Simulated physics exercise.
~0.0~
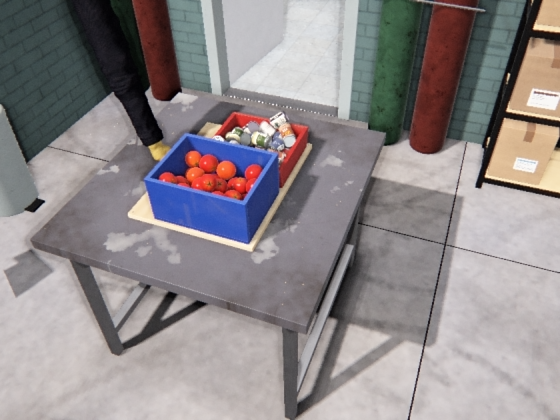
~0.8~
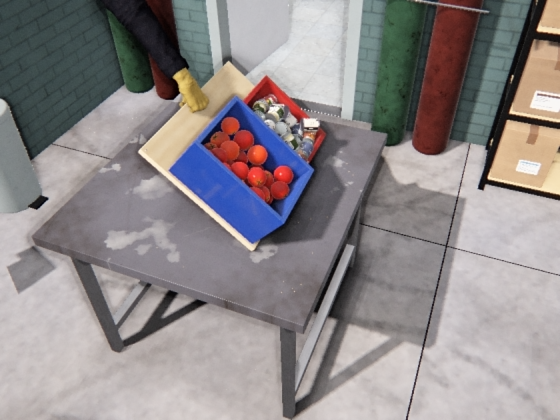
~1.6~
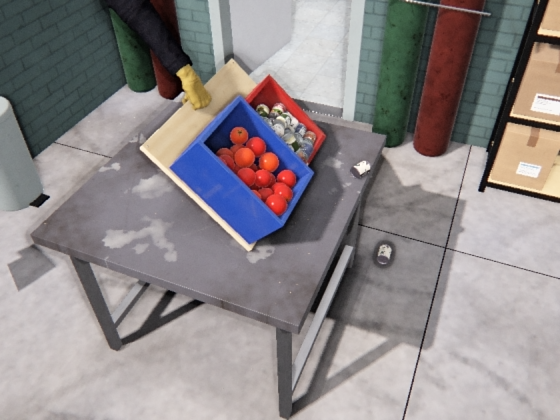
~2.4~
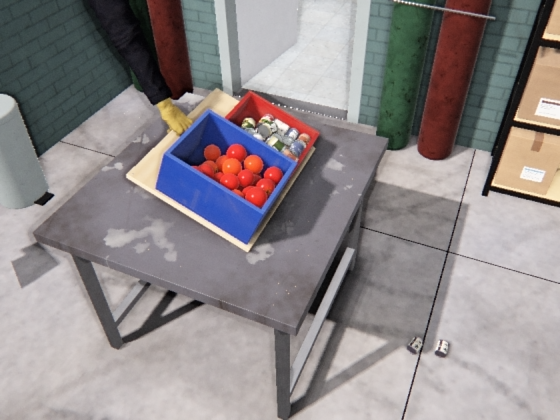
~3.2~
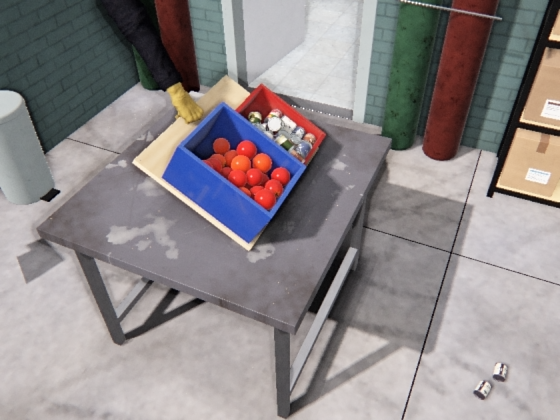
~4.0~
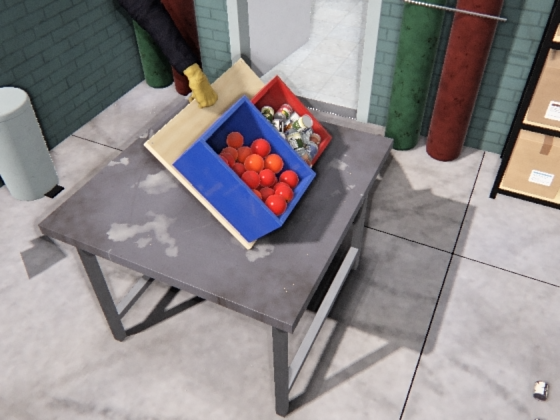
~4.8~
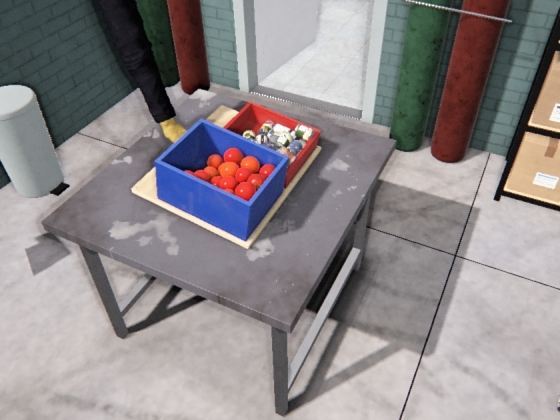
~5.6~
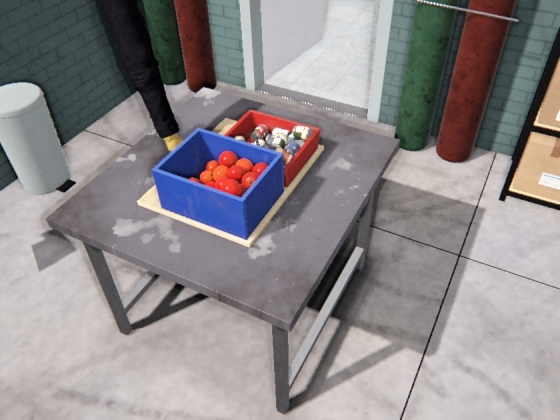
In a workshop with green brick walls and a concrete floor, seen from above, a worn grey table stands before a doorway, with coloured cylinders behind and shelved boxes at right. On it, a yellow-gloved hand holds a pale board carrying a blue tub of tomatoes and a red tub of small tins. The hand tips the board steeply over its right edge, and two tins spill from the red tub, dropping to the floor and rolling away right. It lowers the board partway, raises it steeply again, then lays it flat, with the tomatoes and remaining tins still in their tubs.
